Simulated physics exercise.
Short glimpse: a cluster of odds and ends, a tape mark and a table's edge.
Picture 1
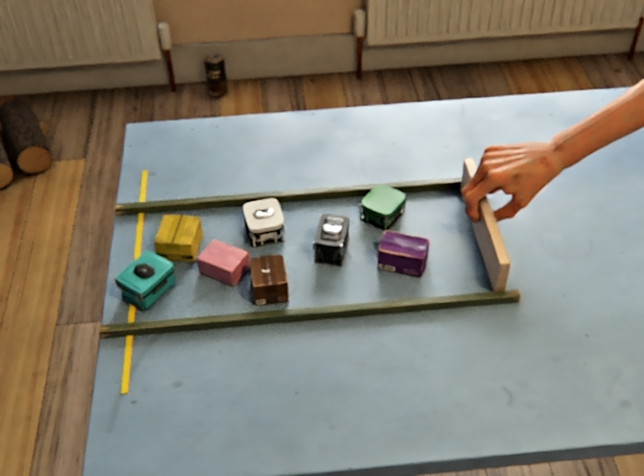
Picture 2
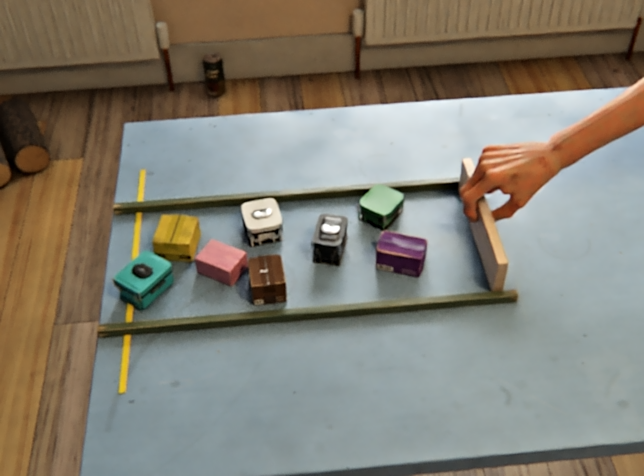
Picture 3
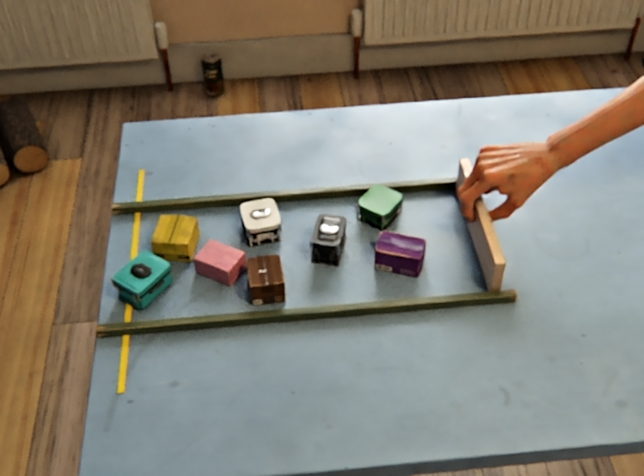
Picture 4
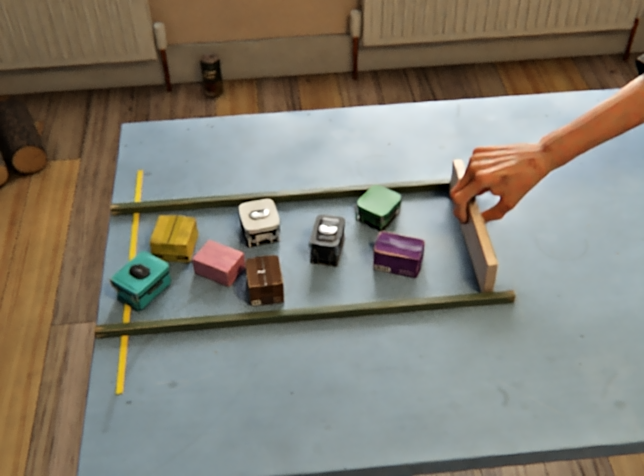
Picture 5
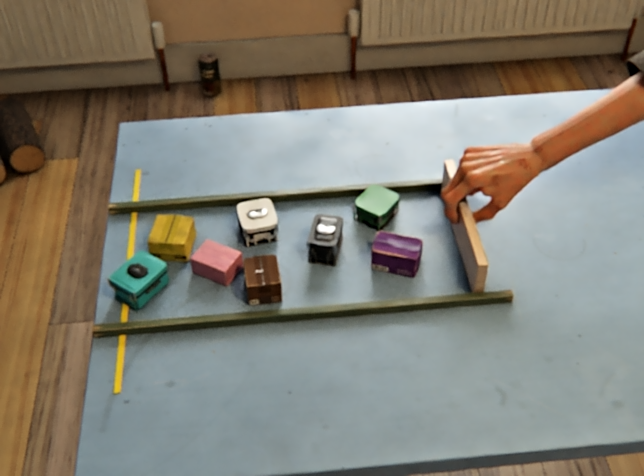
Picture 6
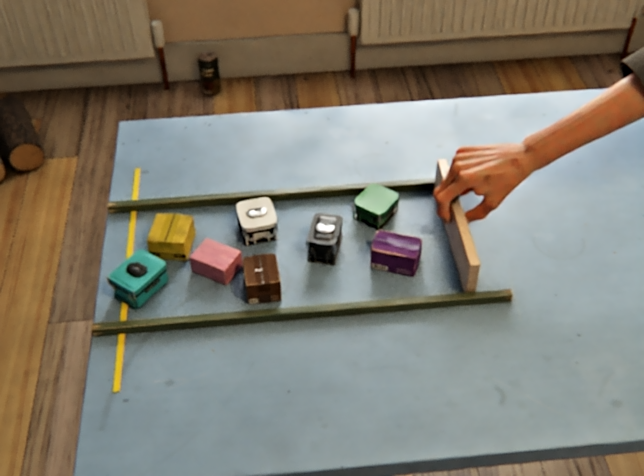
A hand slides an upright wooden board slightly leftward between two parallel rails on a blue table, narrowing the gap to a scattered group of small coloured boxes, which stay in place near a yellow tape line at left.
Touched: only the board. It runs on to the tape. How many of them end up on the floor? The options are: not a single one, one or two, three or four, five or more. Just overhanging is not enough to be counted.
Answer: Five or more.
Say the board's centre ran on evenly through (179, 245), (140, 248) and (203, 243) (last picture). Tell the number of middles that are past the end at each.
The numbers are 2, 5 and 0.
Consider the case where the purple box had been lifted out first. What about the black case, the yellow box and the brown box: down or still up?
The black case keeps its place, the yellow box ends up down and the brown box keeps its place.
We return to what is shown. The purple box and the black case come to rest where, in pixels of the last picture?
Near (99, 292) and (100, 254).
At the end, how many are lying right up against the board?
Looks like 3 of them, all told.
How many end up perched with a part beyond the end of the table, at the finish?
The number is 3.
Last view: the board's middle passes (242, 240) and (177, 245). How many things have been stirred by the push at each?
Tally: First 7; then 8.
A little later, none off yet; turquoise case at rest near (140, 279); yellow box at rest near (172, 236); pink block at rest near (216, 261).
Next, none off yet; turquoise case at rest near (140, 279); yellow box at rest near (170, 236); pink block shifted a little near (202, 261).
Later still, none off yet; turquoise case tilted well over near (76, 288); yellow box tilted a little near (88, 243); pink block shifted well along near (118, 268).
When it is over, the number that fall off is five or more; down, brown box, white case, pink block, yellow box and turquoise case.
